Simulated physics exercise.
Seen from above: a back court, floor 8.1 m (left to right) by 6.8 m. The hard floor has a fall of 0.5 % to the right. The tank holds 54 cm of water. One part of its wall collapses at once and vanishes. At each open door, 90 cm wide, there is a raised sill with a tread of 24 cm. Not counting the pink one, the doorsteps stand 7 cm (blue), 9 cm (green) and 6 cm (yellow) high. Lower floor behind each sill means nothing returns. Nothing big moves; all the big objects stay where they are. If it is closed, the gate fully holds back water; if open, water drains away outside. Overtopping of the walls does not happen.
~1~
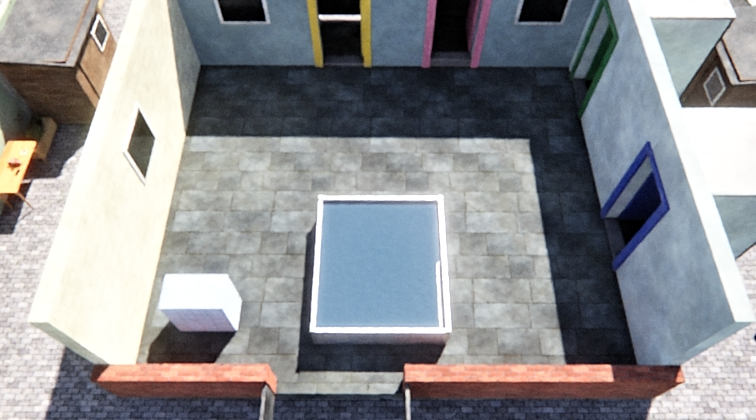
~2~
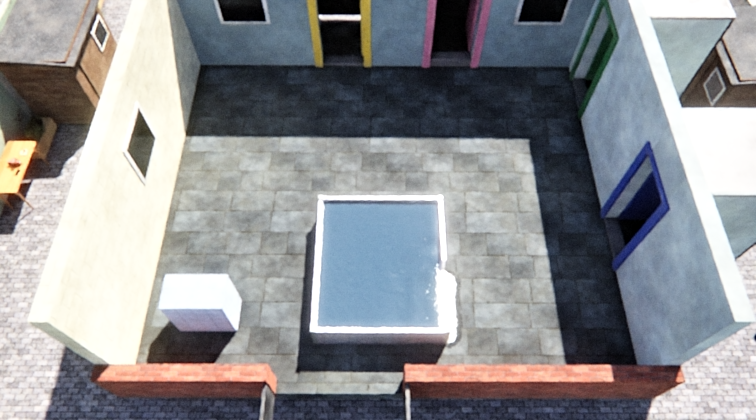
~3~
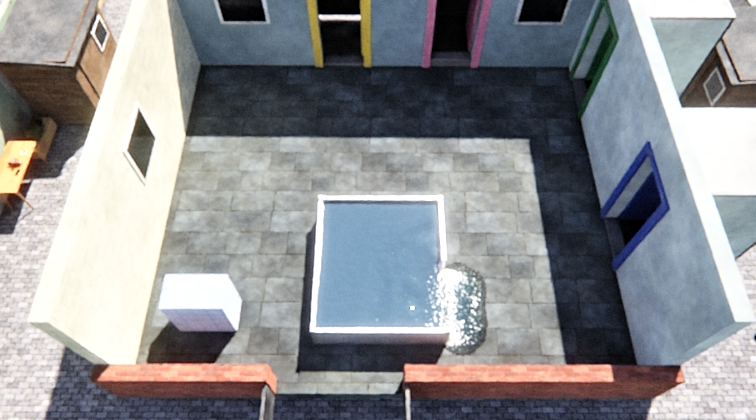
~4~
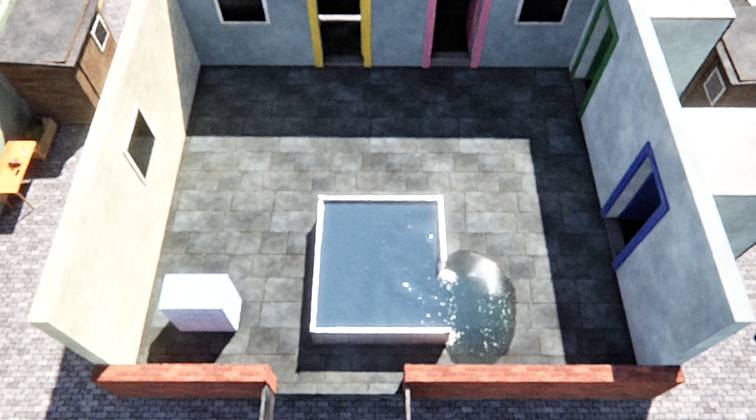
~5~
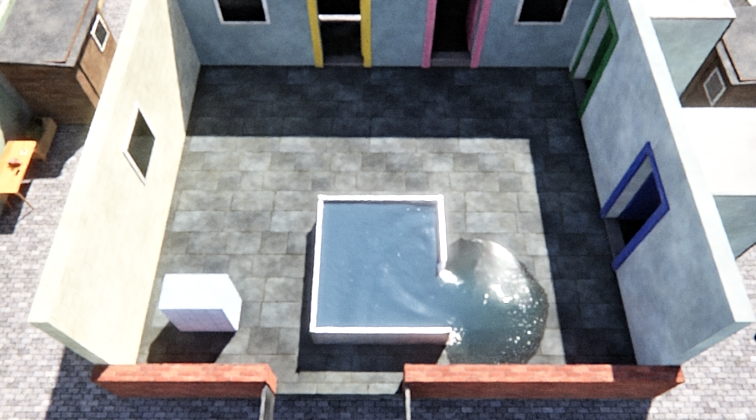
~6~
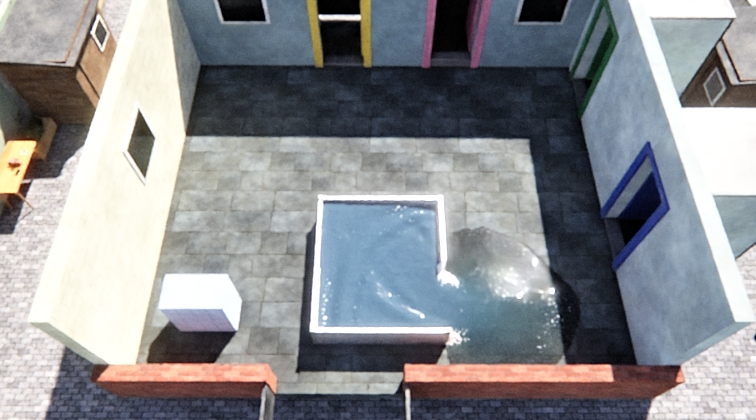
A walled back court with a grey stone floor is seen from high above by a still camera. A white-rimmed square tank of water stands near the centre, with a white box to its left, yellow and pink doorways behind, green and blue ones on the right, and low red-brick walls in front. Part of the tank's right side vanishes, and sparkling water pours out, fanning rightward across the floor as ripples cross the tank.
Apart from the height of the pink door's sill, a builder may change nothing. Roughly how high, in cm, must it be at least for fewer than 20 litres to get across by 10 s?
Roughly 6.5 cm is just enough.
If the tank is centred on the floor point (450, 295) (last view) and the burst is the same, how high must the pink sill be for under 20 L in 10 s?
Then roughly 8.5 cm.
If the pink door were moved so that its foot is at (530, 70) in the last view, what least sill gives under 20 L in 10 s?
Minimum: Close to 14.0 cm.
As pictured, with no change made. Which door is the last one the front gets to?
It is the yellow one.
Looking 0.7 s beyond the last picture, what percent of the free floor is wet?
15 %.
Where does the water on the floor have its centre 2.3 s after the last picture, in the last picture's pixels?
Look at about (465, 287) in the last view.
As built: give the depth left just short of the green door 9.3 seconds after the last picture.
It stands about 12.5 centimetres deep.
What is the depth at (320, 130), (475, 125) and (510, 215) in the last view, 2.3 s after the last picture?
Depths of roughly 0 cm, 0 cm and 1 cm, in that order.
Then, 0.7 s after the last picture water covers 15 % of the floor, deepest (34 cm) near (447, 324); it has not reached the pink door.
Then, 2.3 s after the last picture water covers 20 % of the floor, deepest (32 cm) near (625, 356); it has not reached the pink door.
Then, 9.3 s after the last picture water covers 70 % of the floor, deepest (12 cm) near (566, 90); 8 cm at the pink door, 0 litres in over its 20 cm sill.
At the pink door as built, the water peaked near 12 cm, 5.3 s after the last picture.
With a sill of 6 cm, 25 litres would have come in within the 10 s; with 7 cm, 16 litres. So under 20 litres takes about 6.5 cm.
